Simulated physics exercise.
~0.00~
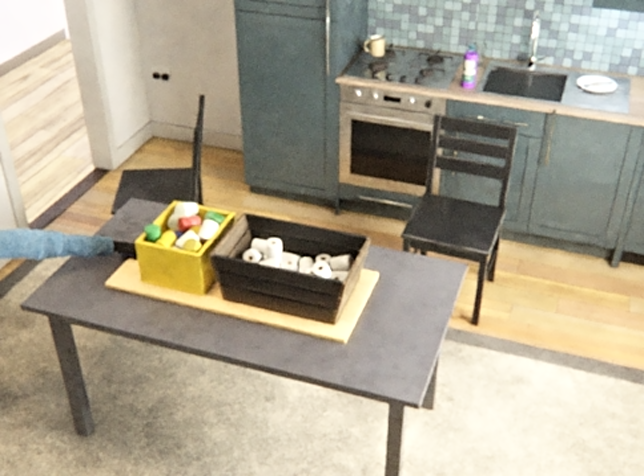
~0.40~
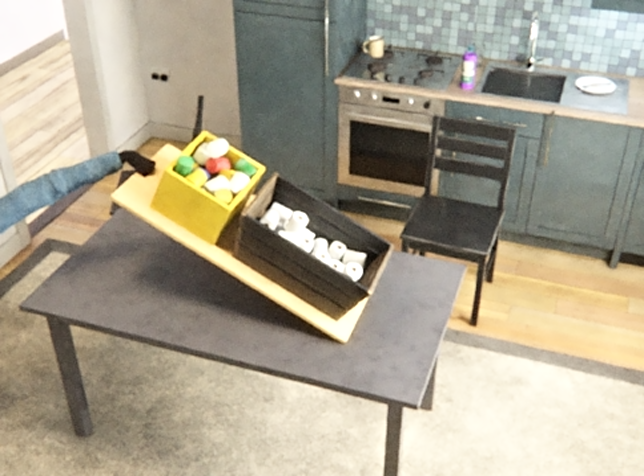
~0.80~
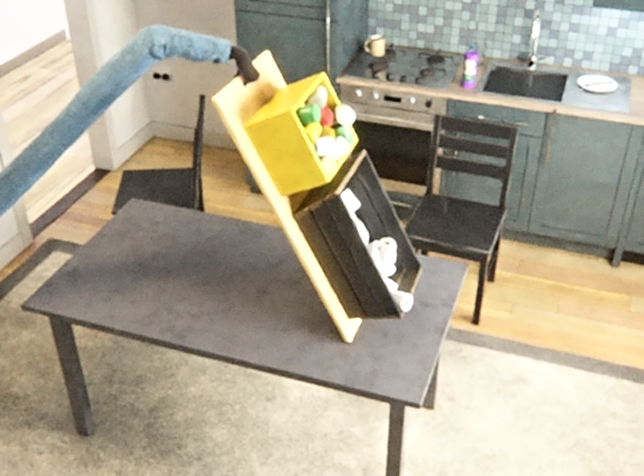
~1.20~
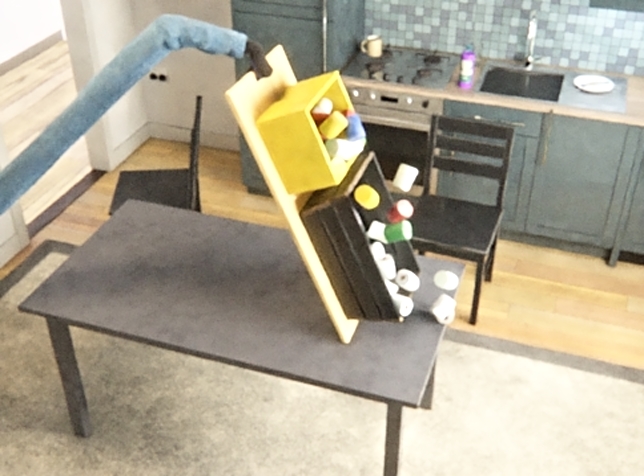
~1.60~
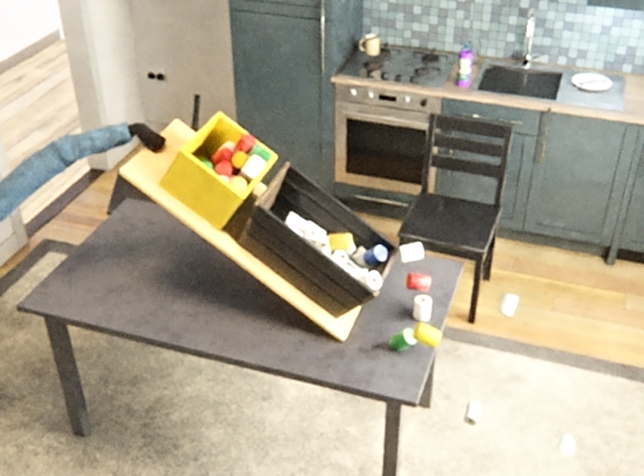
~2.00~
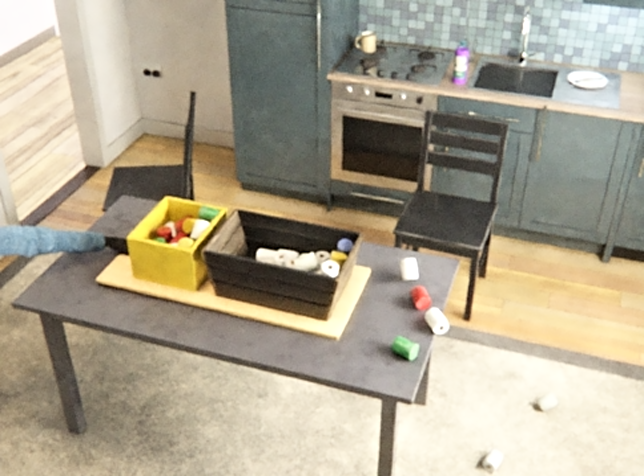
A hand tilts a board holding two boxes, spilling some pieces, then lowers it flat.
